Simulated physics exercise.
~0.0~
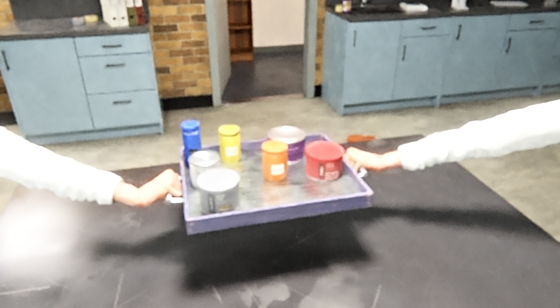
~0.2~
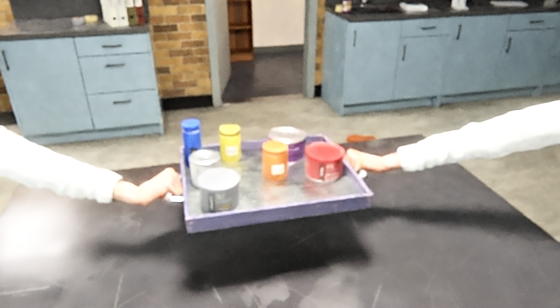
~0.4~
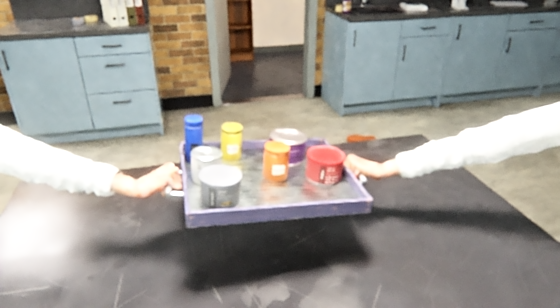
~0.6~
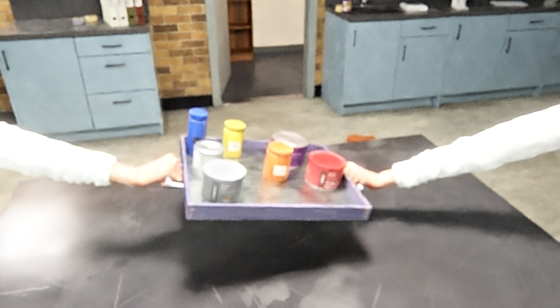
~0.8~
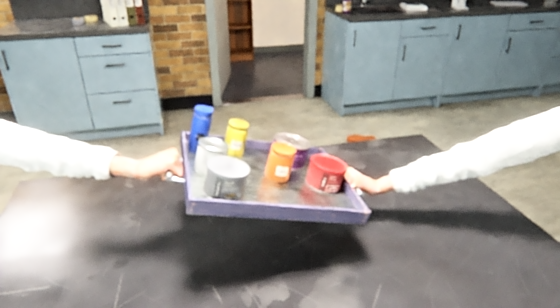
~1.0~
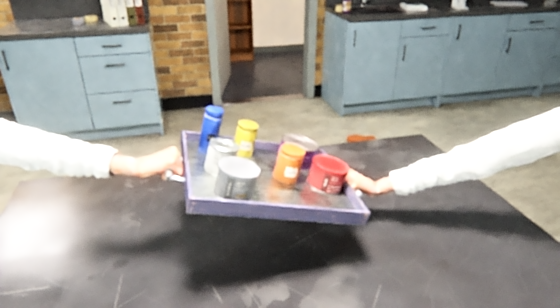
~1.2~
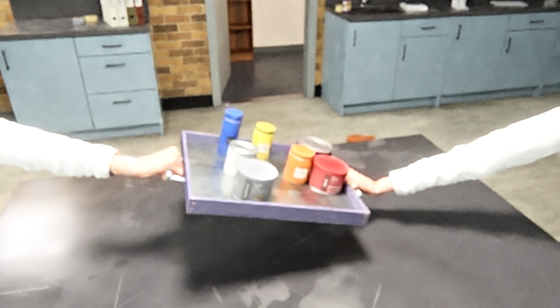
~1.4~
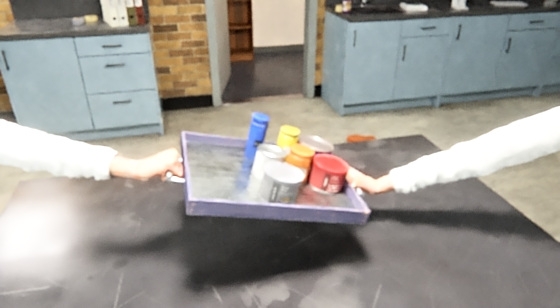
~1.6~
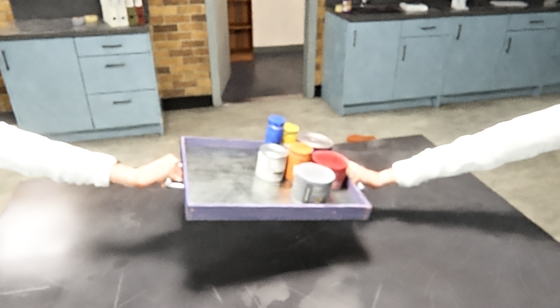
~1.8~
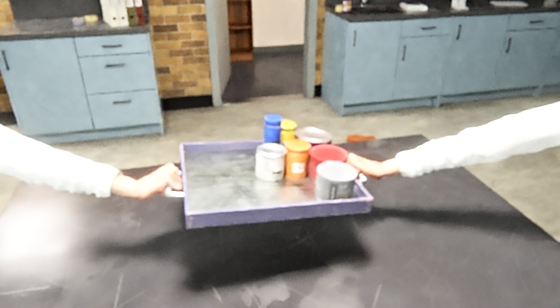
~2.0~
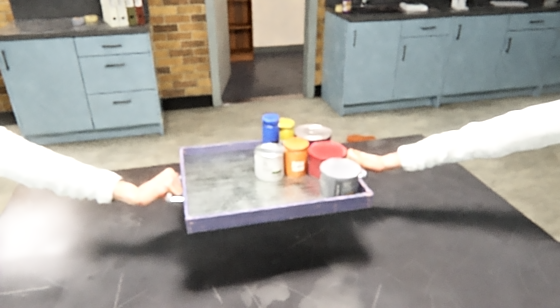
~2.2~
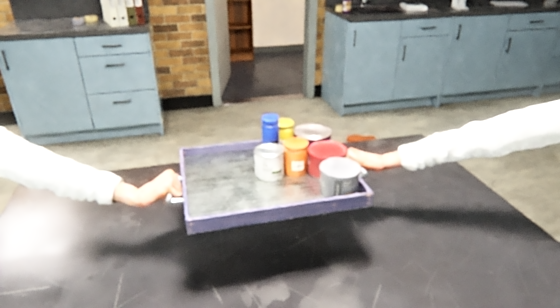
A purple-rimmed tray of tubs, jars, a white tin and a blue shaker was tipped right side down by two hands, and most of the items slid right and bunched near the red tub; the hands then levelled it, leaving everything upright.
